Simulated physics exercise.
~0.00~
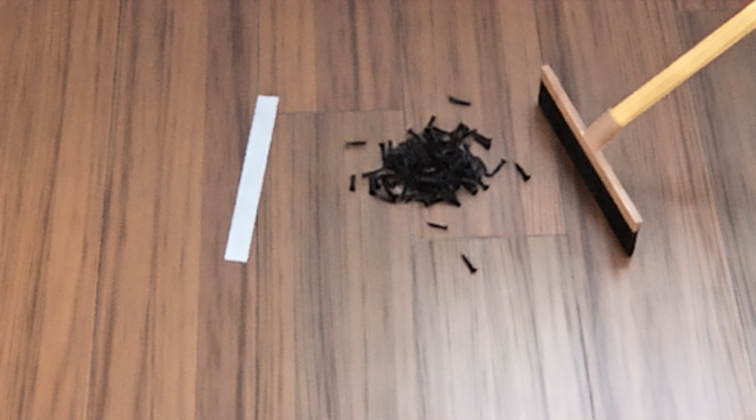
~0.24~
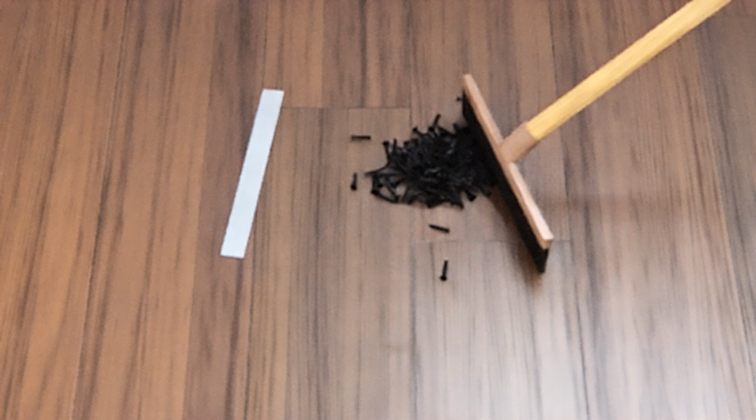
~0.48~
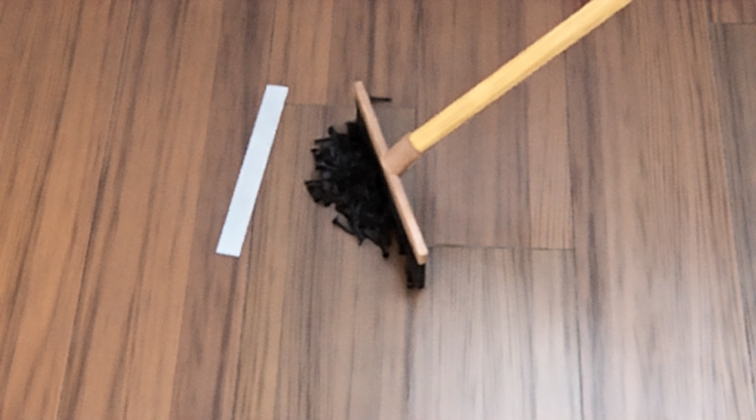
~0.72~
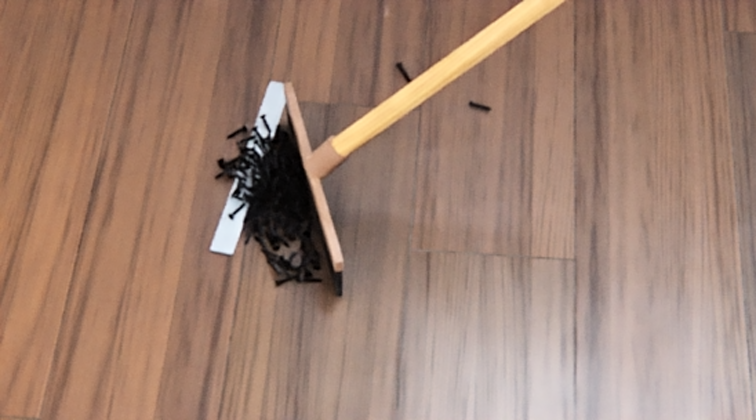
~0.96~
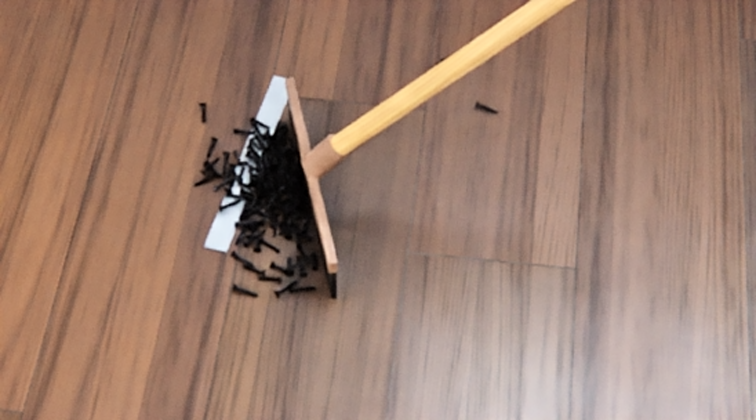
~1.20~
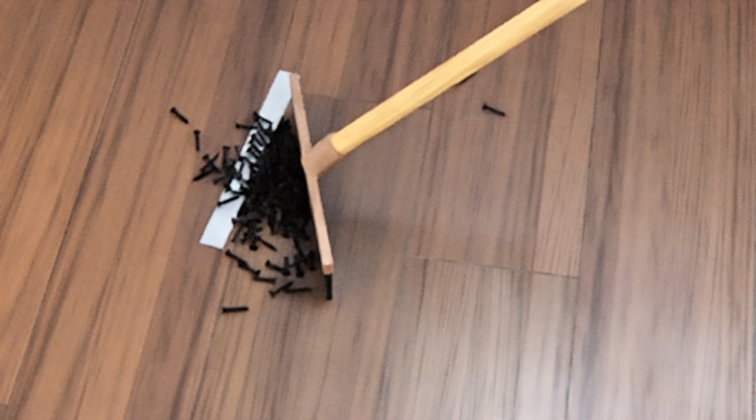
On a brown wood-plank floor, a heap of small black screws lies between a pale flat strip on the left and a squeegee with a long wooden handle on the right. The squeegee moves left and meets the heap, then pushes it across the boards in a packed cluster. As the blade nears the strip, the screws ride onto and over it, while a couple are left behind to the right. The blade halts just short of the strip, and a few screws scatter beyond it. At the end, most remain bunched against the blade, some spread past the strip and below it.
